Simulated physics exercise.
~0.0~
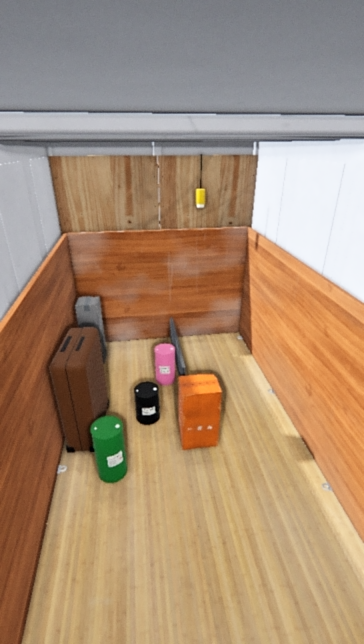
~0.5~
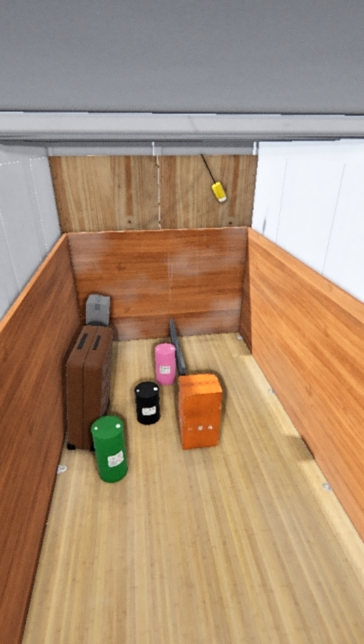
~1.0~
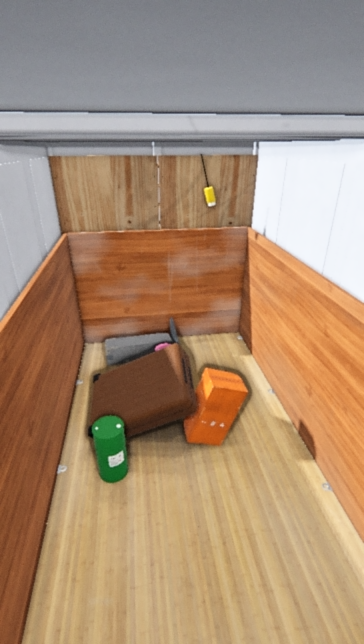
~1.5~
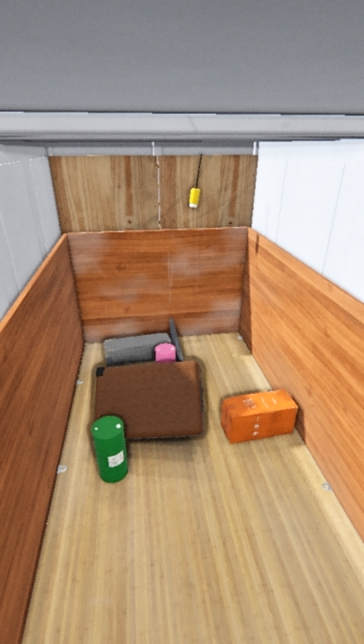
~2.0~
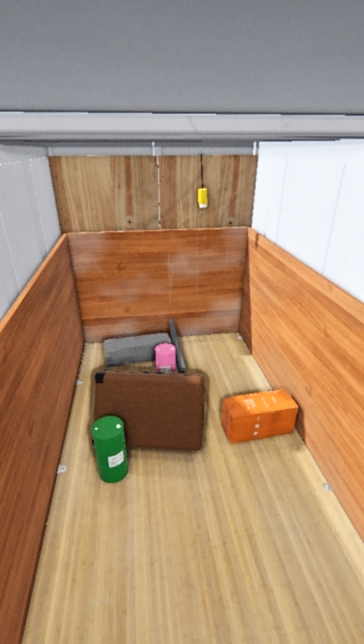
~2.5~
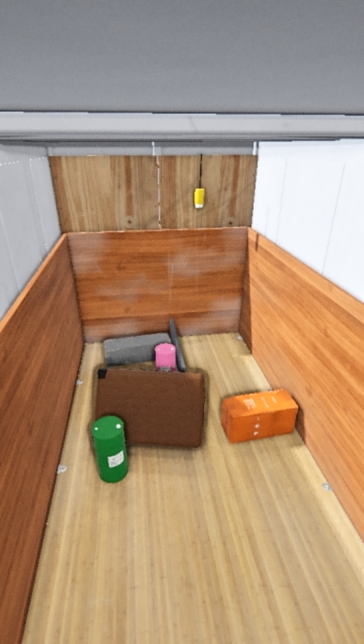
A tall brown case stands at the left of a moving van's wood-lined load bay, seen from behind and above, with a grey box beyond it, a green canister in front, black and pink canisters near the middle and an orange box to their right. A yellow object hanging at the front wall swings right as the brown case and grey box lean right. Both topple onto their sides, and the black canister disappears from view. The orange box tips right and lands on its side. Finally all three lie still, while the green and pink canisters remain upright.
